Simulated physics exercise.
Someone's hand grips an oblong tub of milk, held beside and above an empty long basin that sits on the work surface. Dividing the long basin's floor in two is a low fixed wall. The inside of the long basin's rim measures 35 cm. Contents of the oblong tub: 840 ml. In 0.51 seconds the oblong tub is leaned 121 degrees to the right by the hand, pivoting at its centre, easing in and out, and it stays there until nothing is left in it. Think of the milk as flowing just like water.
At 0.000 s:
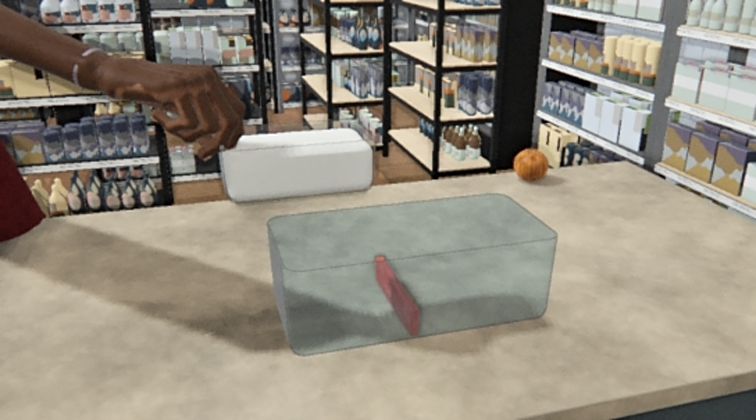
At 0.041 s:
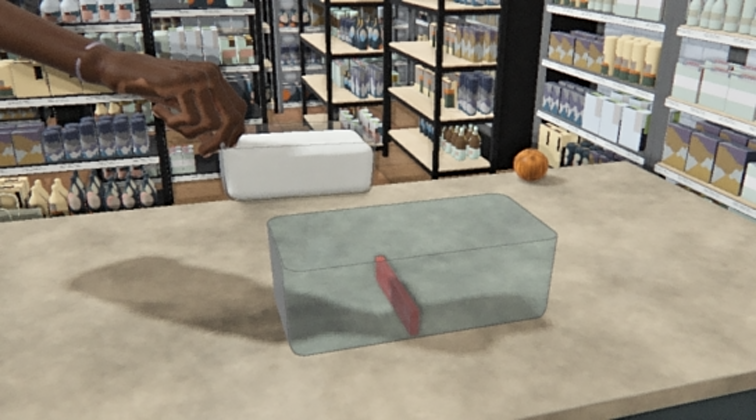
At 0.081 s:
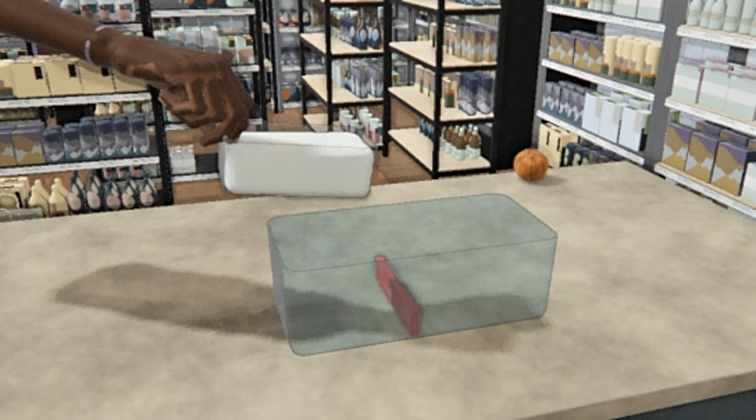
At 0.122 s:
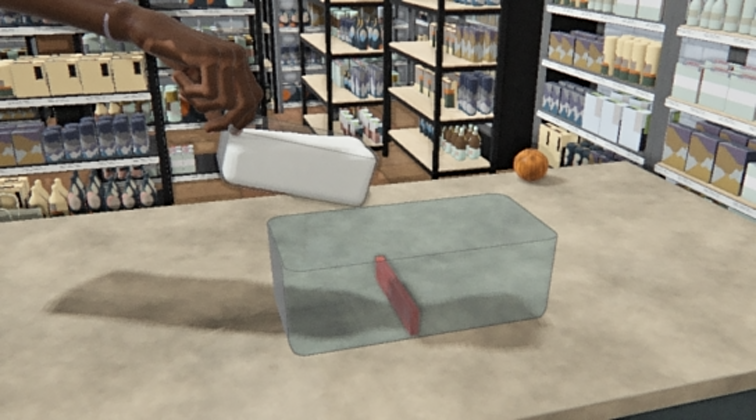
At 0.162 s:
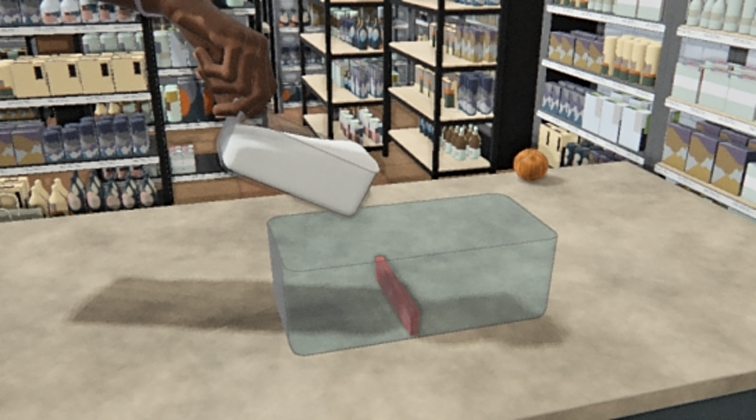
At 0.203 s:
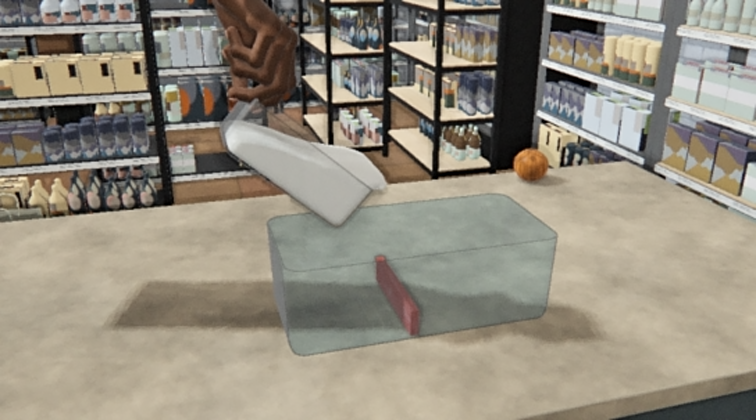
At the start, a hand holds a white oblong tub of milk level above a counter, behind a clear, empty basin with a red divider. The hand tilts the tub to the right, slightly at first, then steeply, and milk bulges past its lowered right rim while the basin stays still.
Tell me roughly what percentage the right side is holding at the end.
At the end it holds about 37 per cent.
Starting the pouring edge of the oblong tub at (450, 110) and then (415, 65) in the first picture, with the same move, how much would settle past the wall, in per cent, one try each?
Around 80 per cent first, around 65 per cent next.
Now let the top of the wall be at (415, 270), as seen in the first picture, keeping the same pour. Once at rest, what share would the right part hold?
Estimate: Close to 10 per cent.
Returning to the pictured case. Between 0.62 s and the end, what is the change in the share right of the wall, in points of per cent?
It goes higher by about 2 %.
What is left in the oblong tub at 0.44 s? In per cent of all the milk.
Still held: Roughly 10 % of the total.
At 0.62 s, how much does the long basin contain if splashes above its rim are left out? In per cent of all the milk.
About 88 %.
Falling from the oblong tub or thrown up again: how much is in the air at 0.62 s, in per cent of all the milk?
Estimated airborne part: Roughly 10 per cent.
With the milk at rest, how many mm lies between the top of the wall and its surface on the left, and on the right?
About 16 mm left, about 26 mm right.
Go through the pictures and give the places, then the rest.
In the first picture, it leans 0°; its right rim is at (365, 130); the milk meets the walls at (222, 148) and (362, 137); the long basin's rim runs from (275, 245) to (530, 215); the wall's top is at (396, 283).
In the second picture, it leans 2°; its right rim is at (366, 132); the milk meets the walls at (222, 147) and (363, 138).
In the third picture, it leans 7°; its right rim is at (368, 139); the milk meets the walls at (223, 144) and (364, 141).
In the fourth picture, it leans 16°; its right rim is at (369, 150); the milk meets the walls at (225, 140) and (366, 145).
In the fifth picture, it leans 28°; its right rim is at (368, 164); the milk meets the walls at (225, 136) and (357, 152); 4 per cent is over the edge.
In the sixth picture, it leans 41°; its right rim is at (363, 180); the milk meets the walls at (226, 128) and (338, 154); 11 per cent is over the edge.
By 0.44 s the tilt is 116° and 10 per cent is still to pour, 58 is left of the wall and 31 right of it.
By 0.62 s the tilt is 121° and 1 per cent is still to pour, 53 is left of the wall and 35 right of it.
By 0.81 s the tilt is 121° and 0 per cent is still to pour, 58 is left of the wall and 36 right of it.
By 1.01 s the tilt is 121° and 0 per cent is still to pour, 59 is left of the wall and 37 right of it.
At rest 59 per cent lies left of the wall, 37 right of it and 4 outside.
